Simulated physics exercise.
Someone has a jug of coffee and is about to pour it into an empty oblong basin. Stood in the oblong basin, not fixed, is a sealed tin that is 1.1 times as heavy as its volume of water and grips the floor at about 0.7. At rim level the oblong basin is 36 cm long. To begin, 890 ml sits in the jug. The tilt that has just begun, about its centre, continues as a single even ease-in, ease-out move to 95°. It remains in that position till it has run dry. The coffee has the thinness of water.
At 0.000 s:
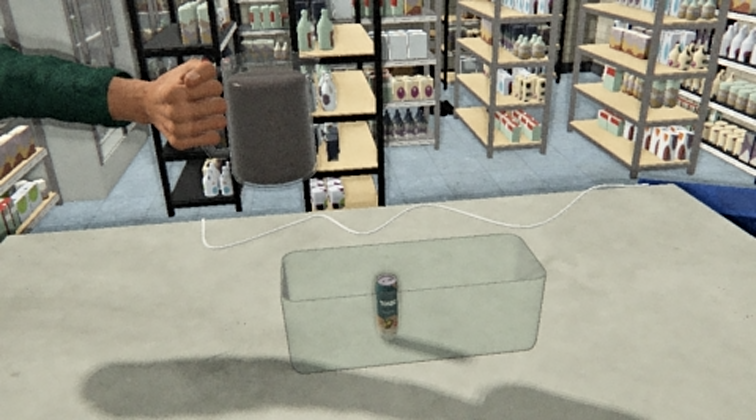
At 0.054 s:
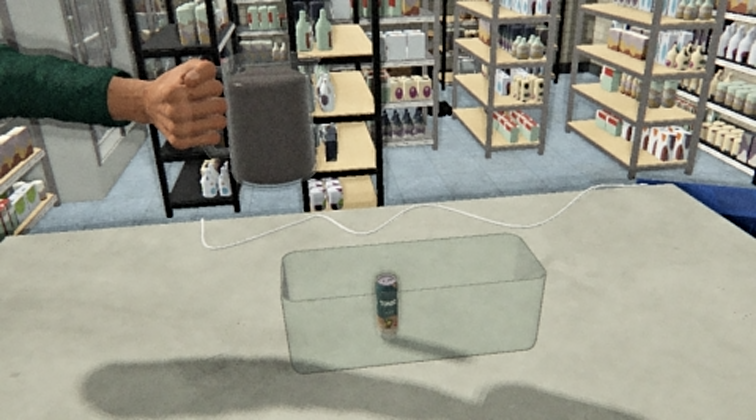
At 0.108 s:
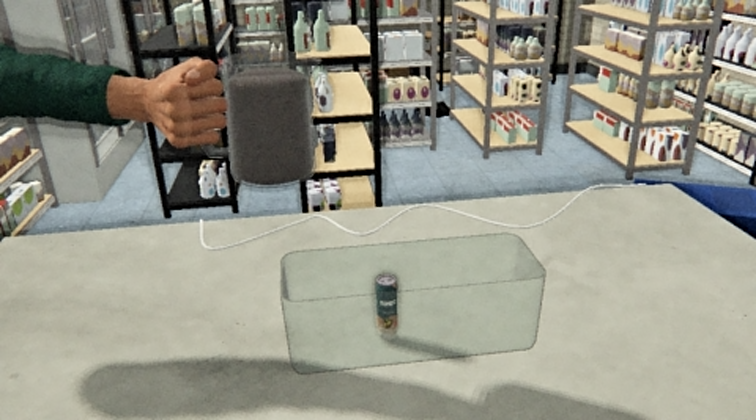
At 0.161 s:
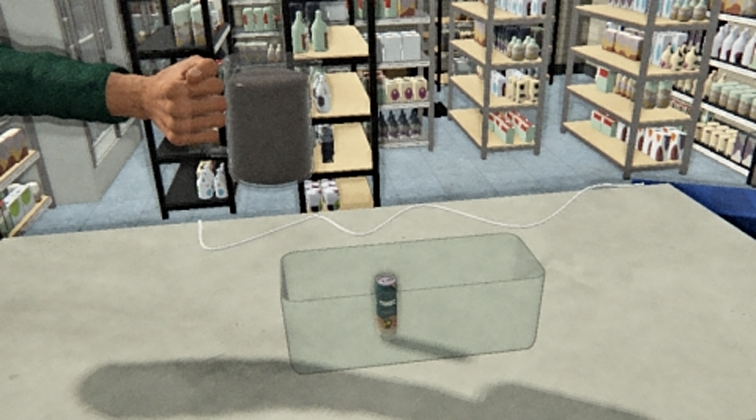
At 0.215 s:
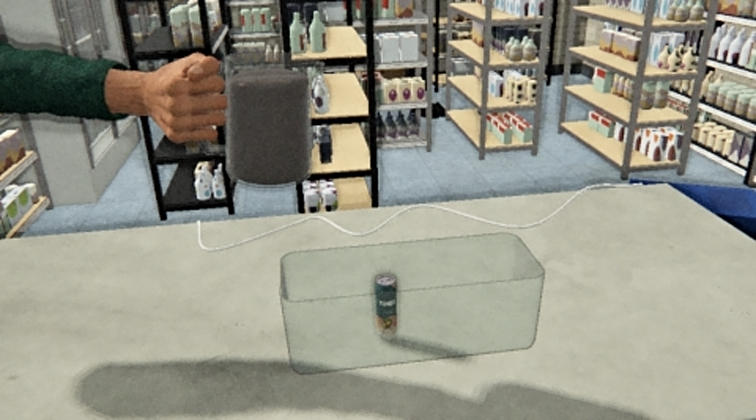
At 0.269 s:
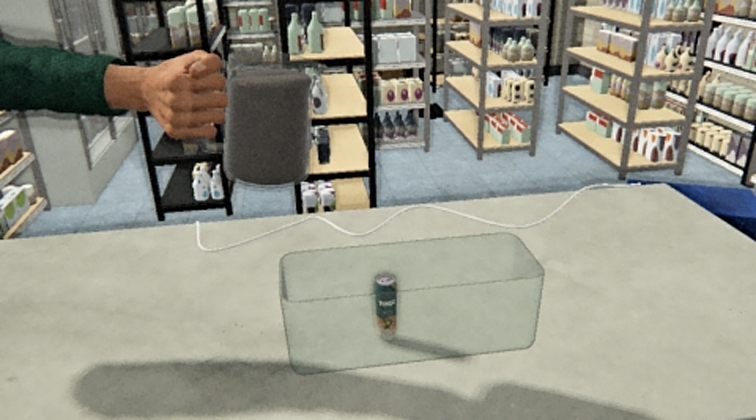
In a shop lined with shelves of bottles, a hand in a green sleeve held a dark jug above a counter and tilted it very slightly right, while a small tin stood still in a clear basin.
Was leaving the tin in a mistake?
No, it keeps its footing.
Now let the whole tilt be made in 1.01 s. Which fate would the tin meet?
In that case the tin stays vertical.
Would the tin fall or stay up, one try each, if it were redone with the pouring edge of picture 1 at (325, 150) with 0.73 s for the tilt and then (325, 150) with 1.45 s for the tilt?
Trial 1 - tin tips; trial 2 - tin tips.
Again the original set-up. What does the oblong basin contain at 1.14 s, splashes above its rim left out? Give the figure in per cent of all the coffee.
Around 20 parts in a hundred.
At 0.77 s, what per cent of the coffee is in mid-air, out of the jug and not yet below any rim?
About 7 per cent.
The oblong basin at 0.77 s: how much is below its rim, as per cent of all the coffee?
Some 0 per cent.
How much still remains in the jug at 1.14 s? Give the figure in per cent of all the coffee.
What remains is about 58 percent of it all.
Then, 0.77 s in, the tilt is 52° and 93 per cent is still to pour; the tin stands where it began.
Then, 1.14 s in, the tilt is 85° and 59 per cent is still to pour; the tin stands where it began.
Then, 1.53 s in, the tilt is 95° and 18 per cent is still to pour; the tin stands where it began.
Then, 1.95 s in, the tilt is 95° and 5 per cent is still to pour; the tin stands where it began.
Finally, the tin stands where it began.
